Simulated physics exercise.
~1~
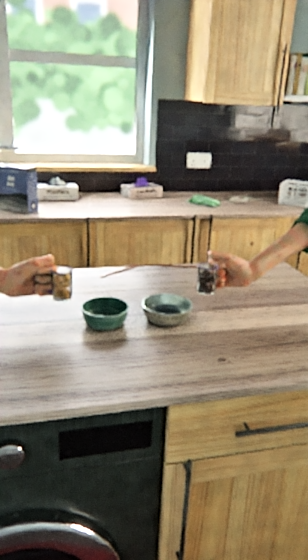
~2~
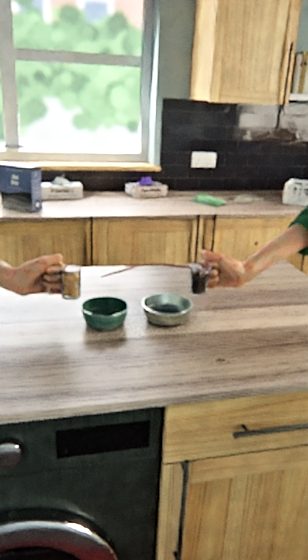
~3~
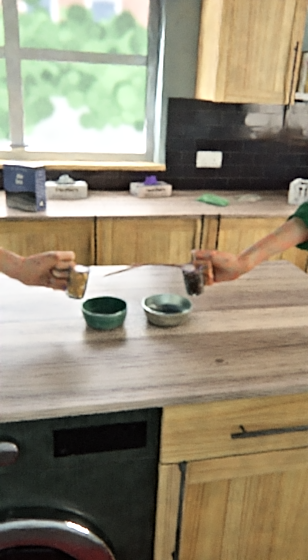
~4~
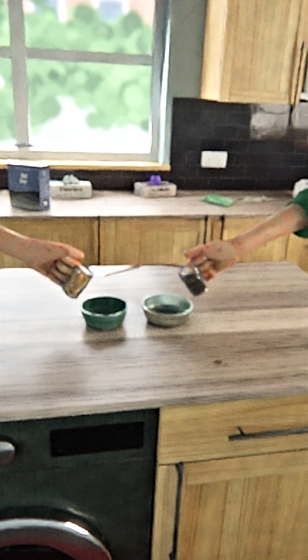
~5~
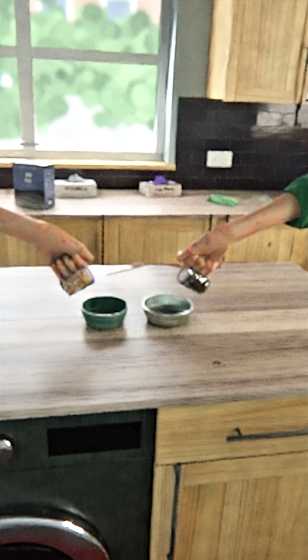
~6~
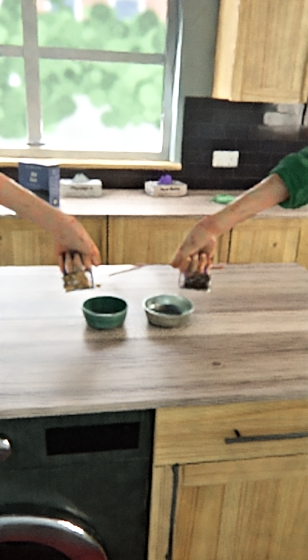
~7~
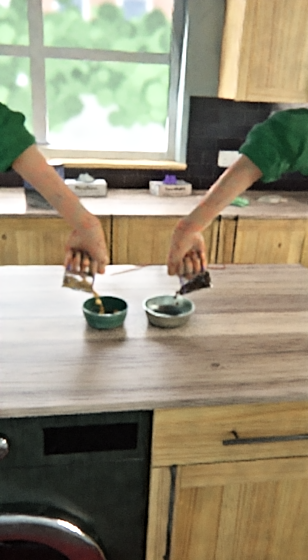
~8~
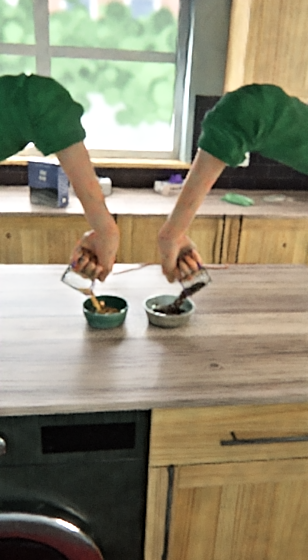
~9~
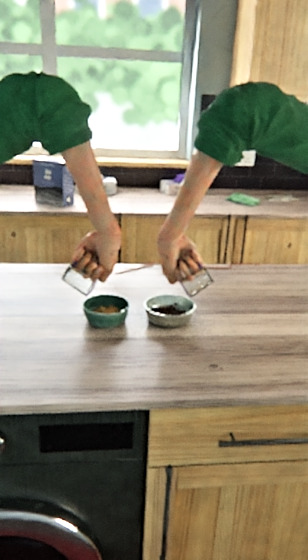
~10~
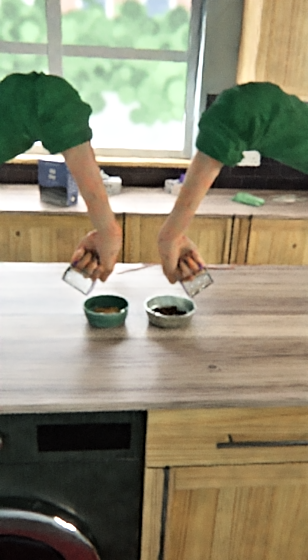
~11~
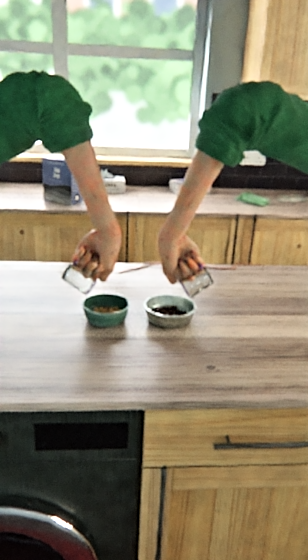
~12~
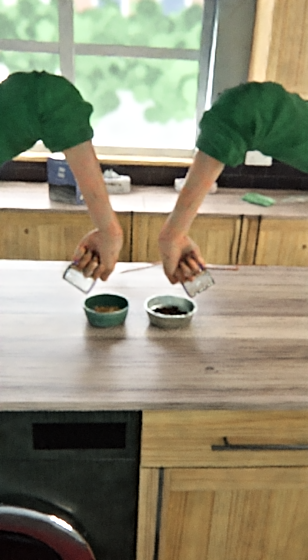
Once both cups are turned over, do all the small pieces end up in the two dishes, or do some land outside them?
All of the small pieces end up in the dishes, with none landing outside on either the left or the right.
